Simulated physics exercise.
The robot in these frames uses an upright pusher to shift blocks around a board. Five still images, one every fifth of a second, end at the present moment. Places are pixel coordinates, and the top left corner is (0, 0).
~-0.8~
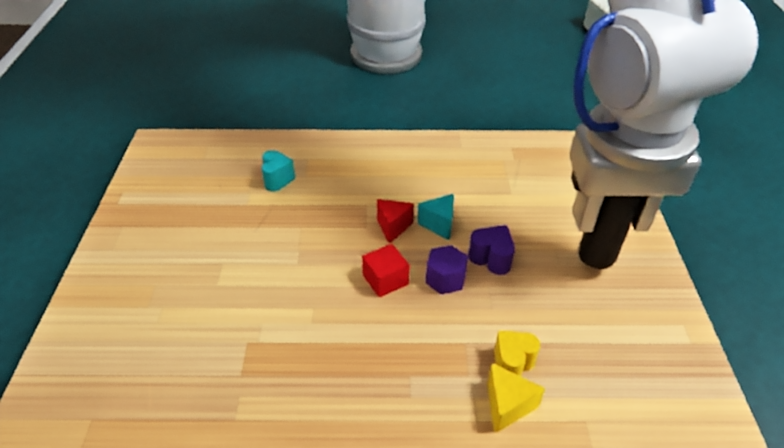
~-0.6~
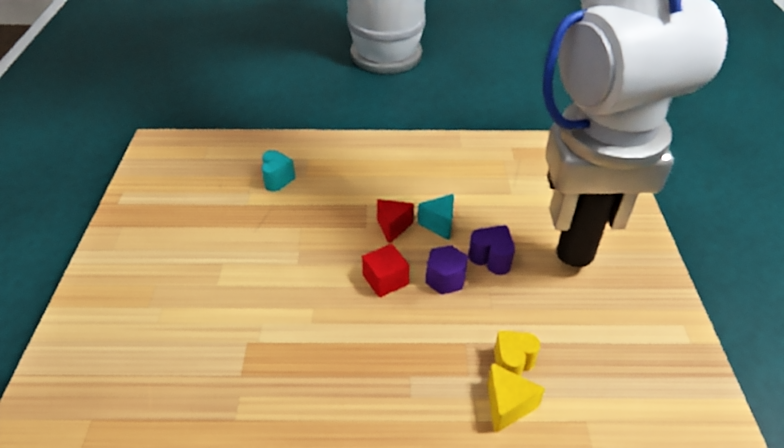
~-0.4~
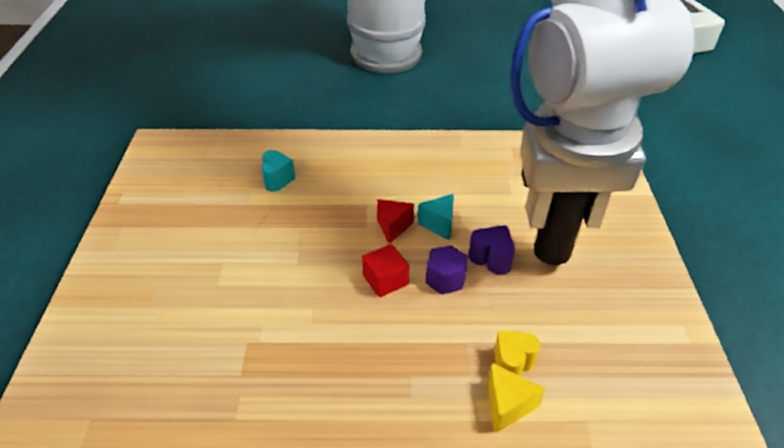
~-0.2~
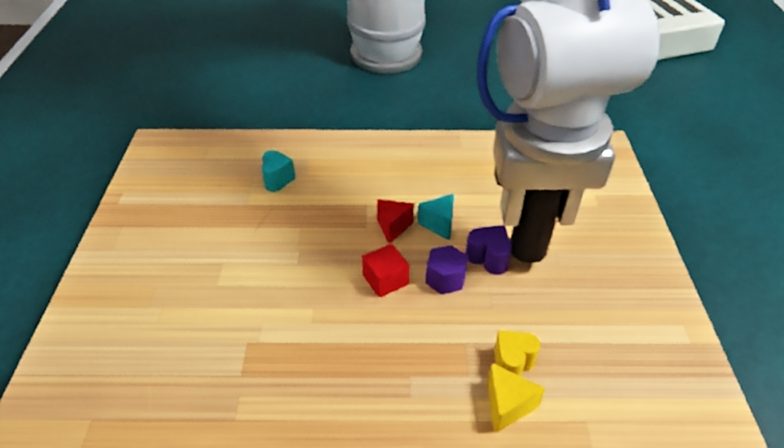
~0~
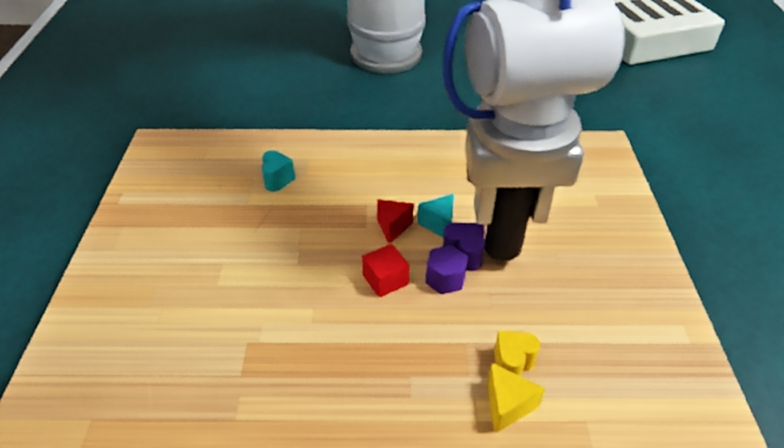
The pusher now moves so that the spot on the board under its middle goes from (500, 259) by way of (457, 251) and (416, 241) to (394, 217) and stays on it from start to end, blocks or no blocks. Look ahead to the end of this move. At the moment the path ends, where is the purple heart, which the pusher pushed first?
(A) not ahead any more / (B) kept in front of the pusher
It's A.
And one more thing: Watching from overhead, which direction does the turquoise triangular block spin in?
My prediction: CW.
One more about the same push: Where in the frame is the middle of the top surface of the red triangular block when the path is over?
It will end up at (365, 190).
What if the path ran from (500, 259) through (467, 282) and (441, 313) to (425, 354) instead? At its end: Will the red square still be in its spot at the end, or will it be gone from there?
That block ends up displaced.
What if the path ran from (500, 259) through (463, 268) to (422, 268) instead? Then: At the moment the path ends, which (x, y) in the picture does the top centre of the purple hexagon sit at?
I predict (411, 277).
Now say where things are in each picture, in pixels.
Lower end of the pusher at (597, 257), tops of blocks, red triangular block at (393, 208), turquoise triangular block at (441, 205), purple hexagon at (448, 259), purple heart at (495, 239), in the first frame.
Pusher at (575, 255), blocks as before, in the second frame.
Pusher at (552, 253), blocks as before, in the third frame.
Pusher at (528, 251), purple heart at (492, 238), in the fourth frame.
Pusher at (502, 249), red triangular block at (393, 208), turquoise triangular block at (441, 205), purple hexagon at (448, 259), purple heart at (468, 234), in the fifth frame.
The first path, step by step. One third of the way, pusher at (458, 240); turquoise triangular block at (435, 199), turned 30° clockwise; purple hexagon at (441, 261), turned 25° anticlockwise; purple heart at (423, 227).
Two thirds of the way, pusher at (416, 230); red triangular block at (381, 202), turned 40° clockwise; turquoise triangular block at (431, 196), turned 65° clockwise; purple hexagon at (441, 261), turned 25° anticlockwise; purple heart at (381, 221).
At the end, pusher at (394, 206); red triangular block at (365, 191); turquoise triangular block at (426, 190), turned 125° clockwise; purple hexagon at (441, 261), turned 25° anticlockwise; purple heart at (368, 219), turned 25° anticlockwise.
